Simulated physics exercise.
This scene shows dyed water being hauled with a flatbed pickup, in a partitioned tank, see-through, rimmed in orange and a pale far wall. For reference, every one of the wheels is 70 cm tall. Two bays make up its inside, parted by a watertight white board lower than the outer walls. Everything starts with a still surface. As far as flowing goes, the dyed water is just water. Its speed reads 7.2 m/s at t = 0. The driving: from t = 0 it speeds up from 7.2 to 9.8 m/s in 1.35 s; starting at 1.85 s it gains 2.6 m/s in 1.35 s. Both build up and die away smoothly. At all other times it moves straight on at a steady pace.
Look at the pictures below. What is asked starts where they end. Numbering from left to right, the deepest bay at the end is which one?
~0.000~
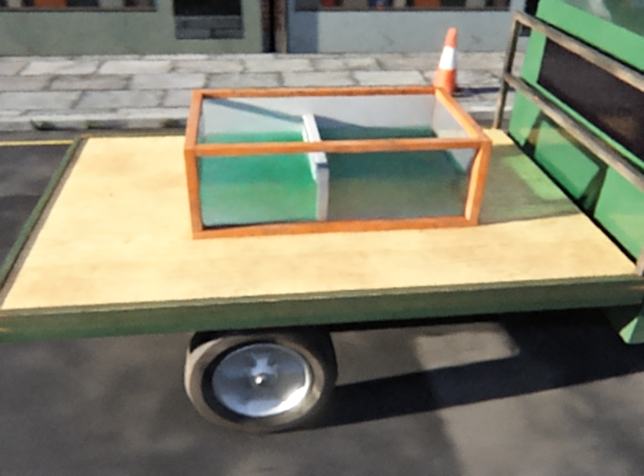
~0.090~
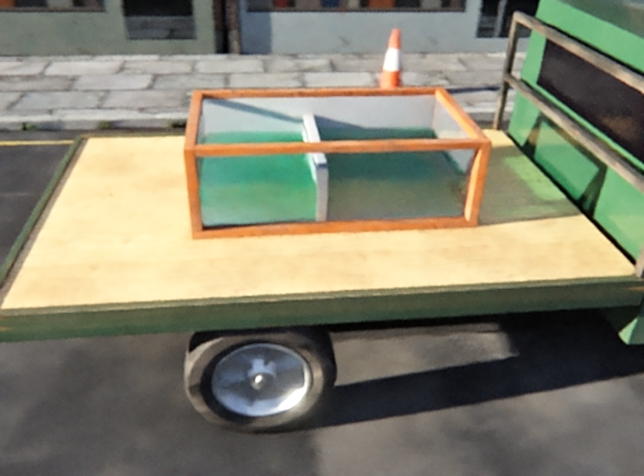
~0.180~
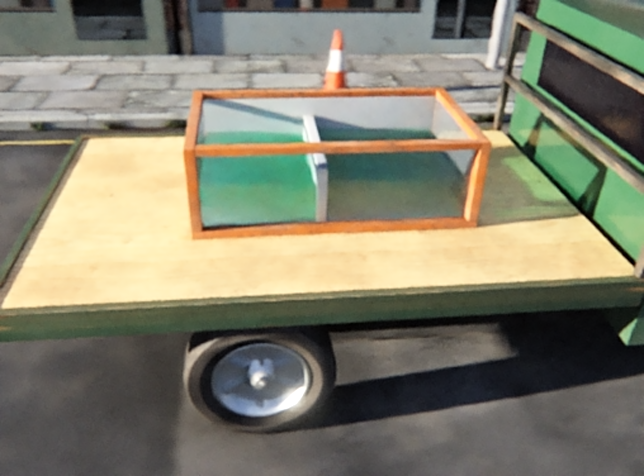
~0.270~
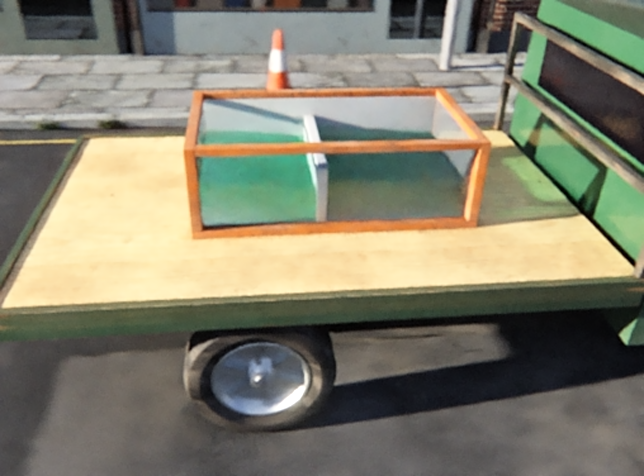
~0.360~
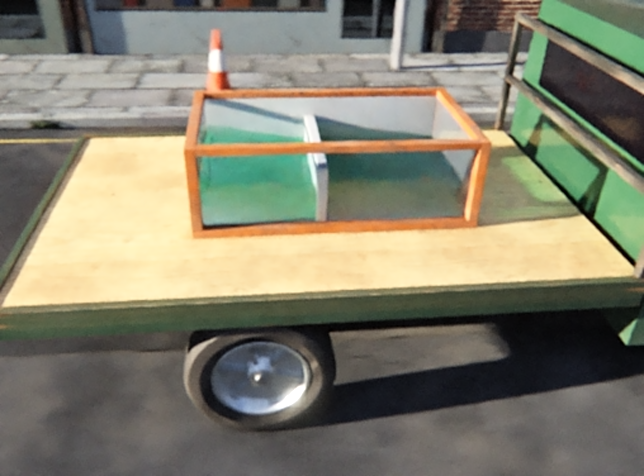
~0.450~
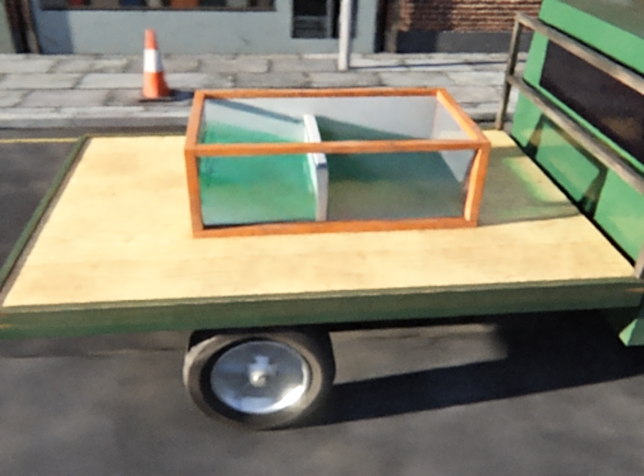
I would say the first bay.
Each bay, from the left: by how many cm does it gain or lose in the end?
From the left: Up 3 cm, down 2 cm.
After 1.35 s left to right it is 22, 19 cm deep.
After 2.45 s left to right it is 23, 19 cm deep.
After 3.75 s left to right it is 23, 18 cm deep.
After 6.18 s left to right it is 23, 18 cm deep.
